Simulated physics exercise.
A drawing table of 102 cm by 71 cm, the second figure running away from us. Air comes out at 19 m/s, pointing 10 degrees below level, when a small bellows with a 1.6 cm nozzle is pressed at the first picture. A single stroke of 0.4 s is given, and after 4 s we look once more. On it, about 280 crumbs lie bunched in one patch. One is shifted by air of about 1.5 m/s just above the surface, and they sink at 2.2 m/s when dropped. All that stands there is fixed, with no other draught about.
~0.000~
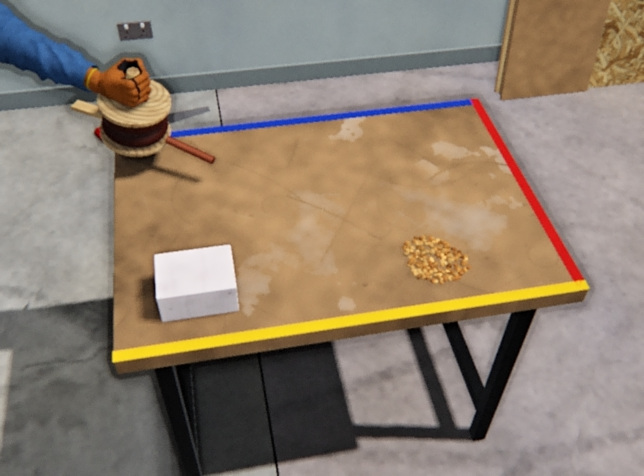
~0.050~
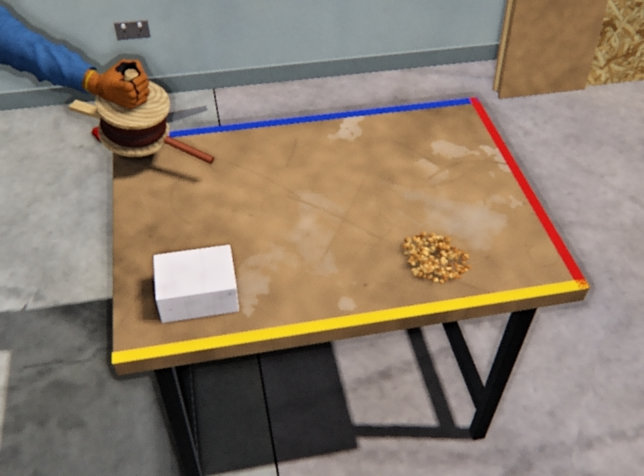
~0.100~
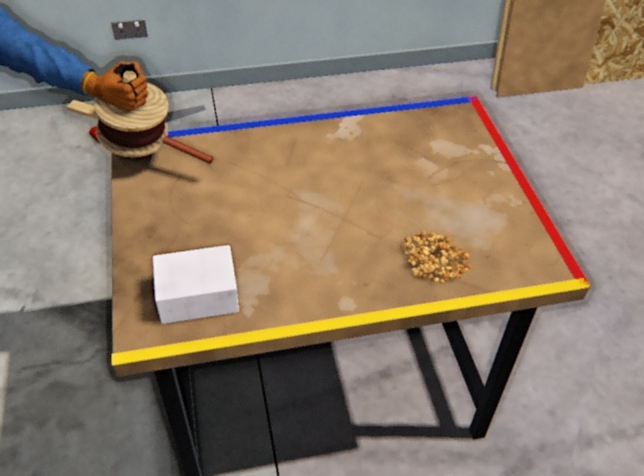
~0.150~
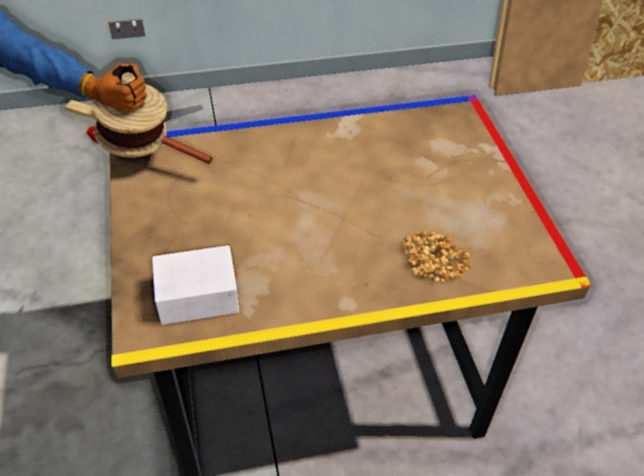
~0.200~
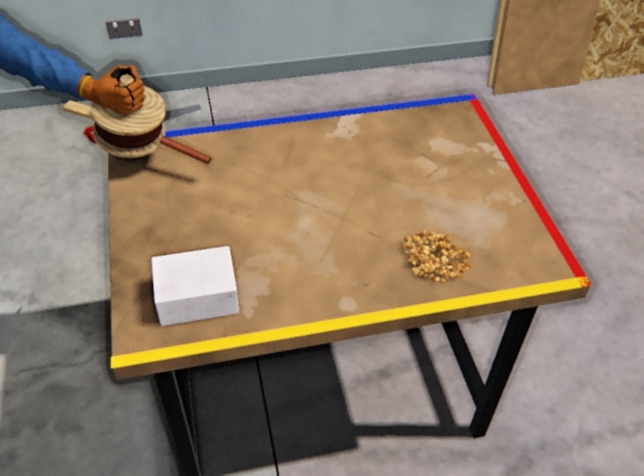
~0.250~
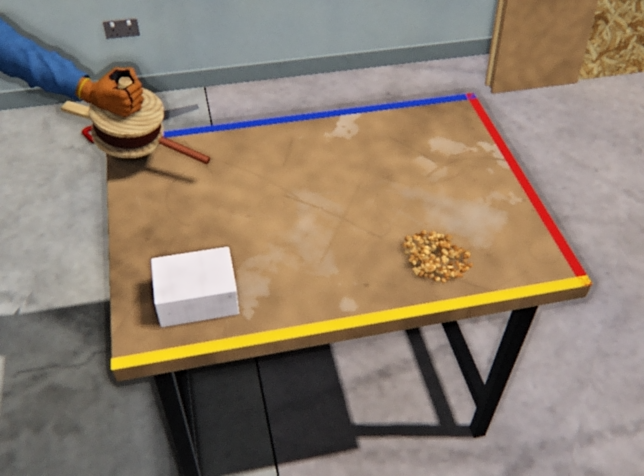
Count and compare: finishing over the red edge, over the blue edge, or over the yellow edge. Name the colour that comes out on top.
It is the yellow one.
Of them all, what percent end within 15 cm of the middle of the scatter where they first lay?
Share: Around 0 %.
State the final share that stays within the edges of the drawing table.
About 0 per cent.
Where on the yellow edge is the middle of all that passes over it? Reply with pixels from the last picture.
Median crossing, approx. (530, 296).
After 0.8 s, 0 % are over the blue edge, 15 % over the red edge and 85 % over the yellow edge; 33 % are gone or lie where they will stay.
After 1.3 s, 0 % are over the blue edge, 15 % over the red edge and 85 % over the yellow edge; 100 % are gone or lie where they will stay.
After 2.2 s, 0 % are over the blue edge, 15 % over the red edge and 85 % over the yellow edge; 100 % are gone or lie where they will stay.
After 4.0 s, at the end, 0 % are over the blue edge, 15 % over the red edge and 85 % over the yellow edge.
